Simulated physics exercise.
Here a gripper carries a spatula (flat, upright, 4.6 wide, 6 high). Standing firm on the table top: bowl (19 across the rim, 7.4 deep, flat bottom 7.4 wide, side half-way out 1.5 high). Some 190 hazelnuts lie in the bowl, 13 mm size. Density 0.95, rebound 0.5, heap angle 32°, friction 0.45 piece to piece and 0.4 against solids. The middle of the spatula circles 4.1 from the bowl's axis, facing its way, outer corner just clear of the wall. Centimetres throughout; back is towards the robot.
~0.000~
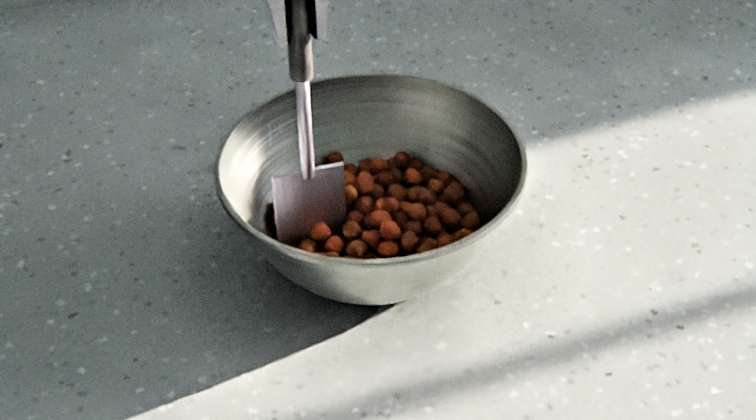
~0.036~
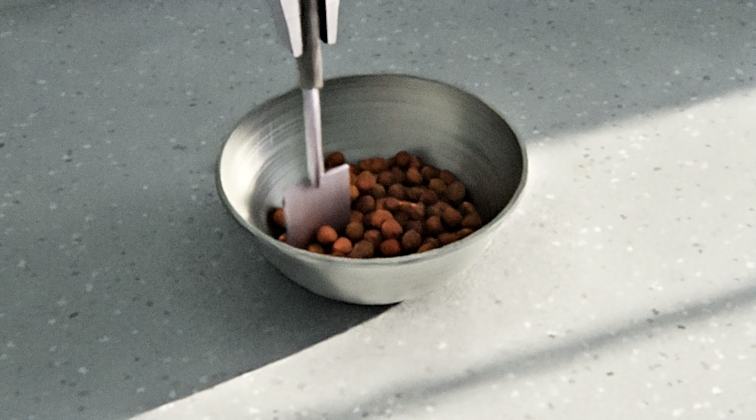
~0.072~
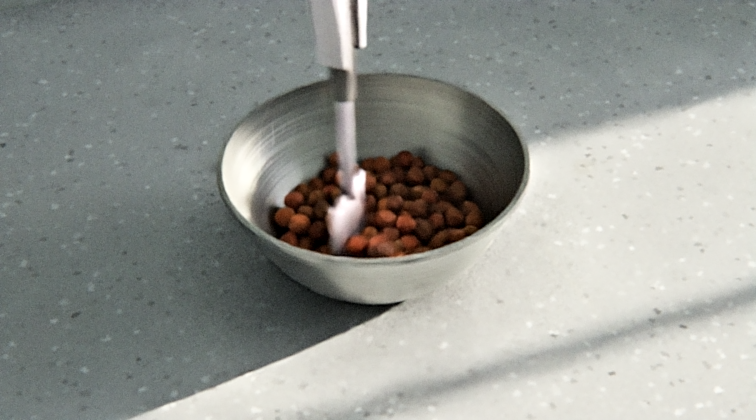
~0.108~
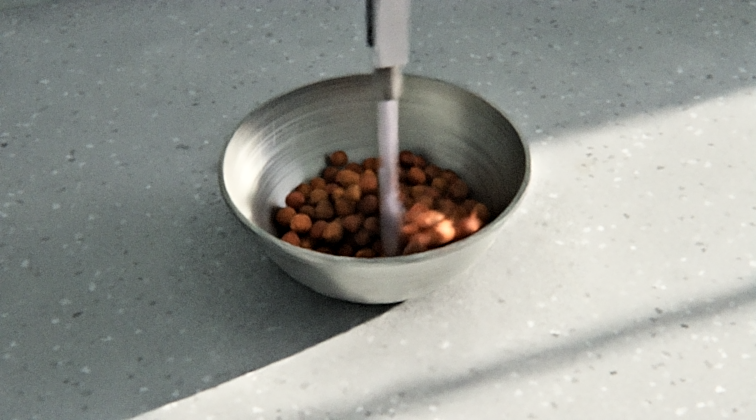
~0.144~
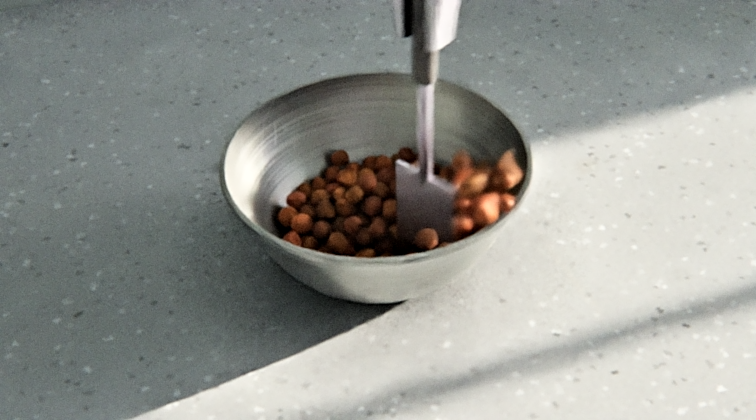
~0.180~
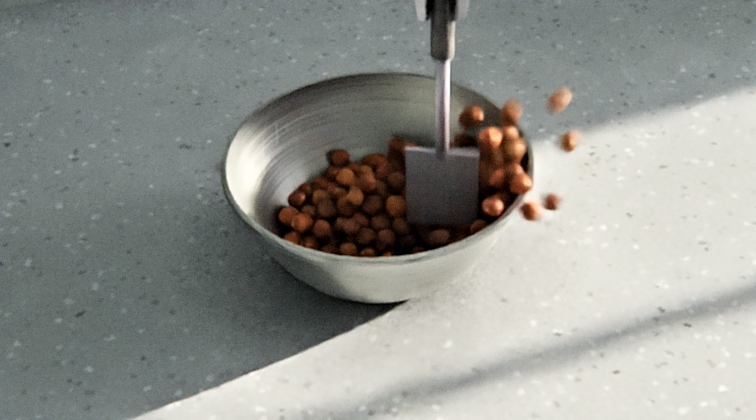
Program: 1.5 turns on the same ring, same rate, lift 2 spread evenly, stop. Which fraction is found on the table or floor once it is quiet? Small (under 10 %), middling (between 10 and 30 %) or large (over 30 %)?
Share on the table or floor: Middling (between 10 and 30 %).
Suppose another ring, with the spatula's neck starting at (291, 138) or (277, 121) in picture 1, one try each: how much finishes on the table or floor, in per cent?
About 5 and 0 per cent.
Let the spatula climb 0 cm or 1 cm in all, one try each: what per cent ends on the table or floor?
Some 20 and 15 per cent.
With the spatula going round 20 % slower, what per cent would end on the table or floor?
It would be near 5 per cent.
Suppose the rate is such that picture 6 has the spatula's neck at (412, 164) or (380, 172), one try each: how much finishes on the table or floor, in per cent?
Some 0 and 0 per cent.
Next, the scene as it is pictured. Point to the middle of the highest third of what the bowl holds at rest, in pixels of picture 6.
Near (344, 228).
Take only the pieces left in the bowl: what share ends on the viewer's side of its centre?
About 50 per cent.
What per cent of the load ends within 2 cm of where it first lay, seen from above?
Roughly 15 per cent.
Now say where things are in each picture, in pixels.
The first frame shows the spatula neck at (307, 151), 0° round; upper third of the load around (385, 213), from x 280 to 470, top at y 160; 191 in the bowl.
The second frame shows the spatula neck at (315, 159), 16° round; upper third of the load around (380, 214), from x 285 to 470, top at y 160.
The third frame shows the spatula neck at (347, 172), 51° round; upper third of the load around (389, 223), from x 285 to 475, top at y 160.
The fourth frame shows the spatula neck at (389, 171), 86° round; upper third of the load around (418, 227), from x 285 to 480, top at y 160.
The fifth frame shows the spatula neck at (425, 155), 120° round; upper third of the load around (456, 204), from x 285 to 510, top at y 155; 190 in the bowl, 1 in flight or on the tool.
The sixth frame shows the spatula neck at (442, 131), 155° round; upper third of the load around (473, 175), from x 290 to 570, top at y 100; 187 in the bowl, 4 in flight or on the tool.
After 0.33 s, 302° round, highest piece 12 above the table; 169 in the bowl, 5 on the table or floor, 17 in flight or on the tool.
After 0.48 s, 88° round, highest piece 9 above the table; 164 in the bowl, 22 on the table or floor, 5 in flight or on the tool.
After 0.76 s, 180° round, highest piece 5 above the table; 163 in the bowl, 28 on the table or floor.
After 1.46 s, 180° round, highest piece 5 above the table; 163 in the bowl, 28 on the table or floor.
In the end, 163 in the bowl, 28 on the table or floor. That is 15 % on the table or floor.
